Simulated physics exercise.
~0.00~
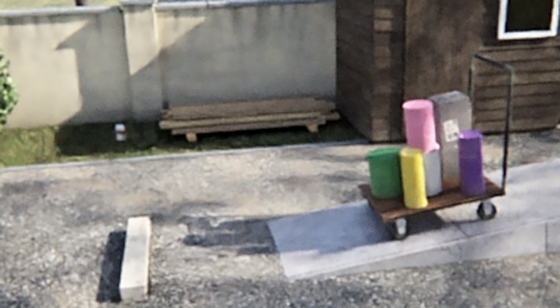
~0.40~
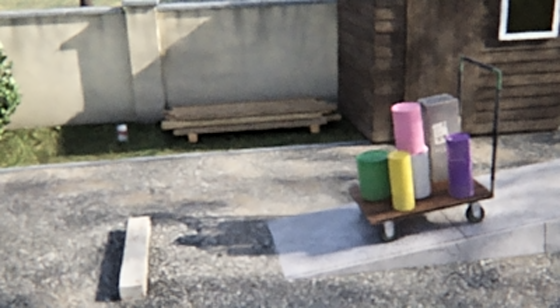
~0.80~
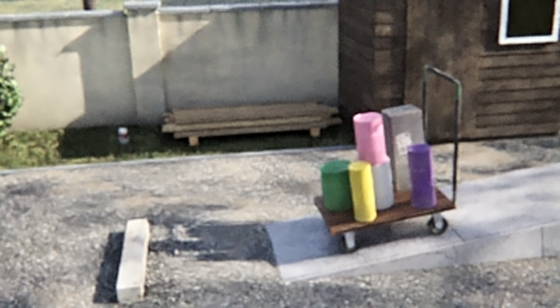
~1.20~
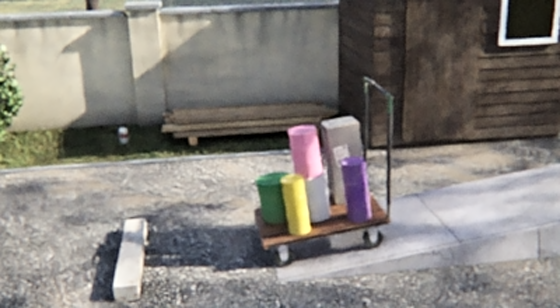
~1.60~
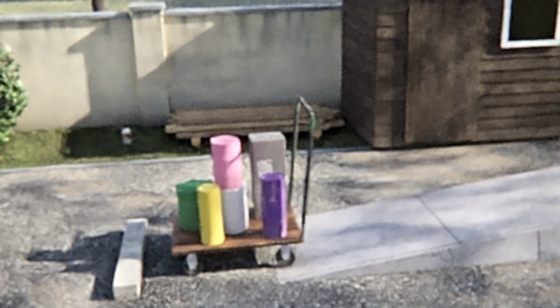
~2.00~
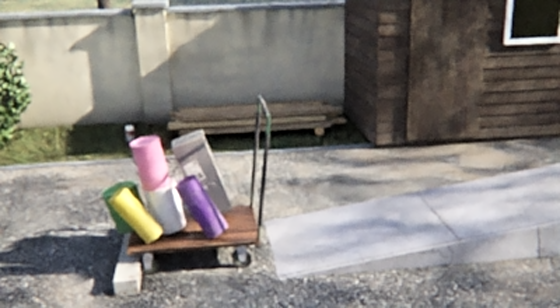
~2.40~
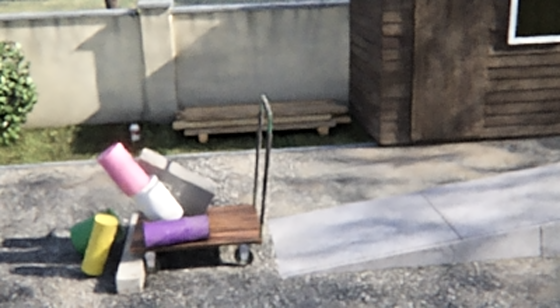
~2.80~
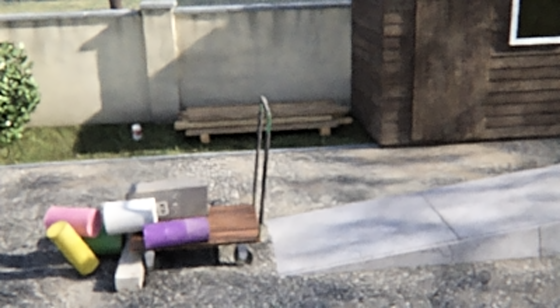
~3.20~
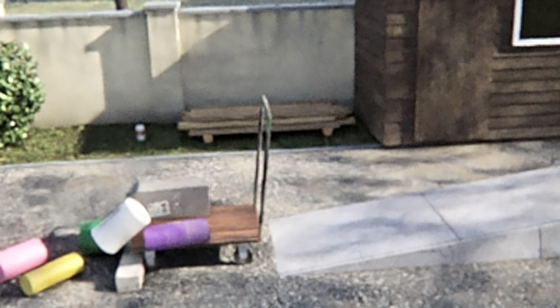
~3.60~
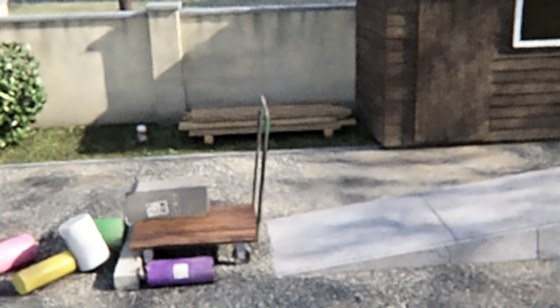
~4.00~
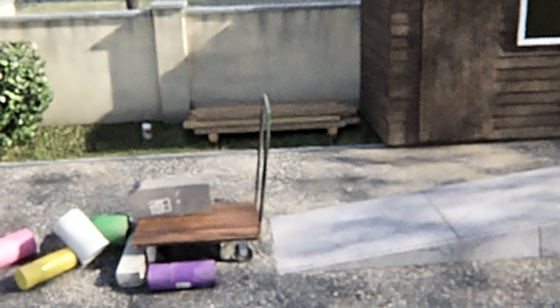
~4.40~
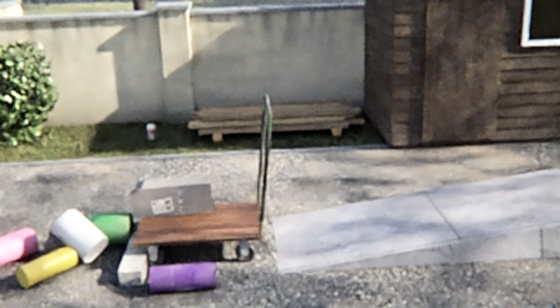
The footage shows a trolley loaded with coloured containers and a grey box rolling left down a ramp and stopping abruptly at a pale kerb, where the load tips forward; the pink, green, white, yellow and purple containers end up lying on the ground, the box toppled on the deck.
